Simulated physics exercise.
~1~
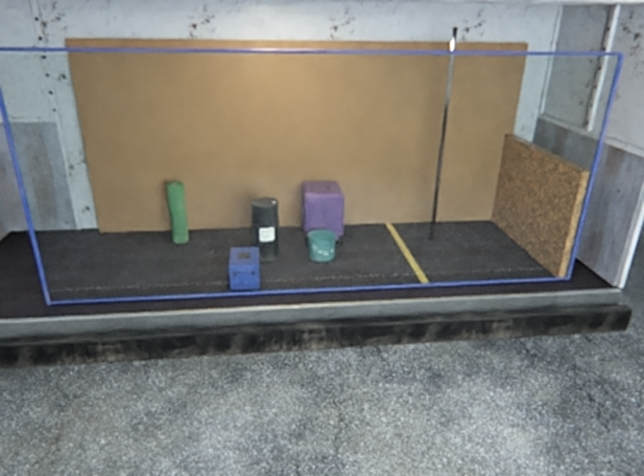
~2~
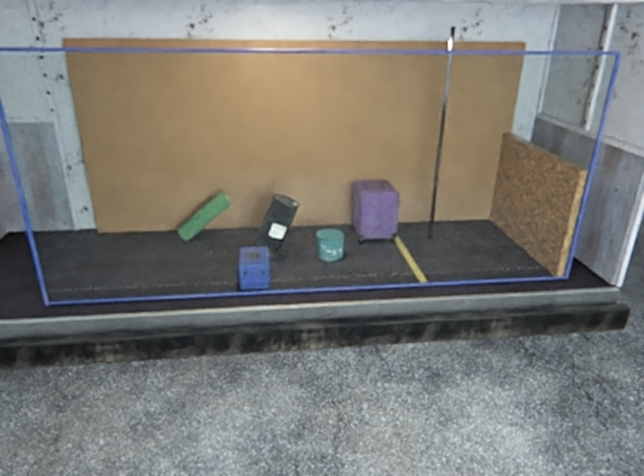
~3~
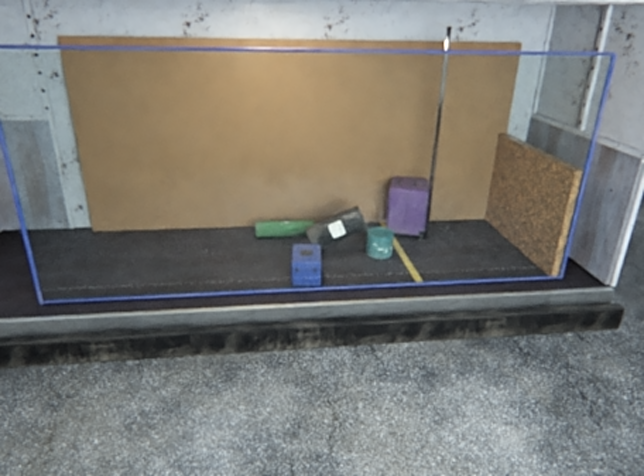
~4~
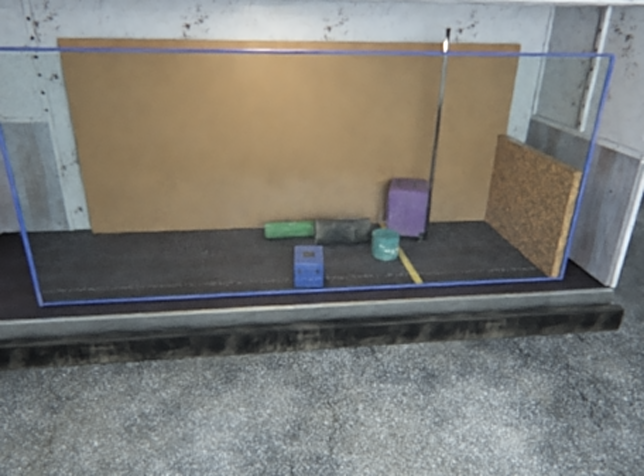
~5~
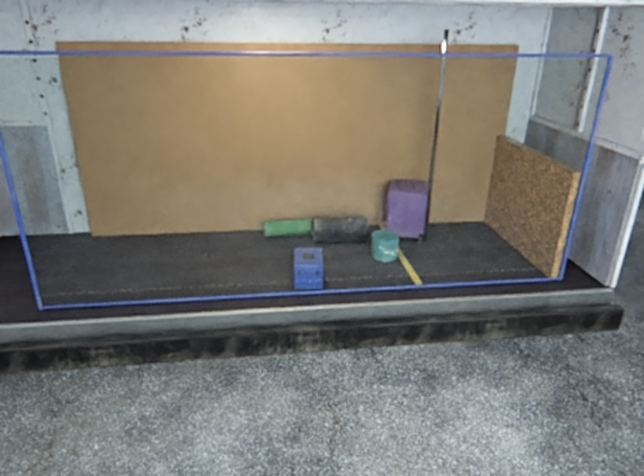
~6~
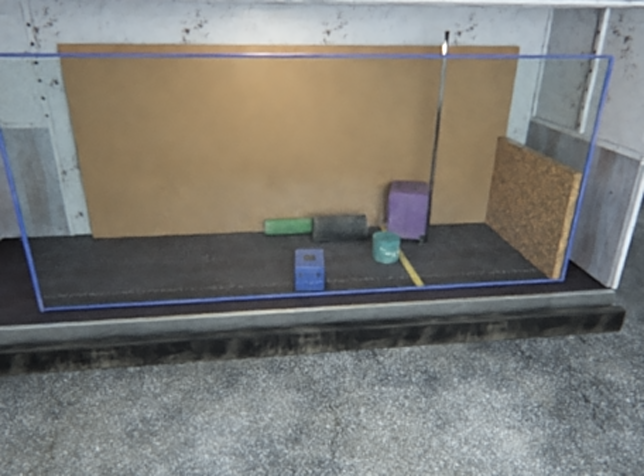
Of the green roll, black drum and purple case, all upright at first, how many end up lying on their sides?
Two of them end up on their sides, the green roll and the black drum. The purple case stays upright.
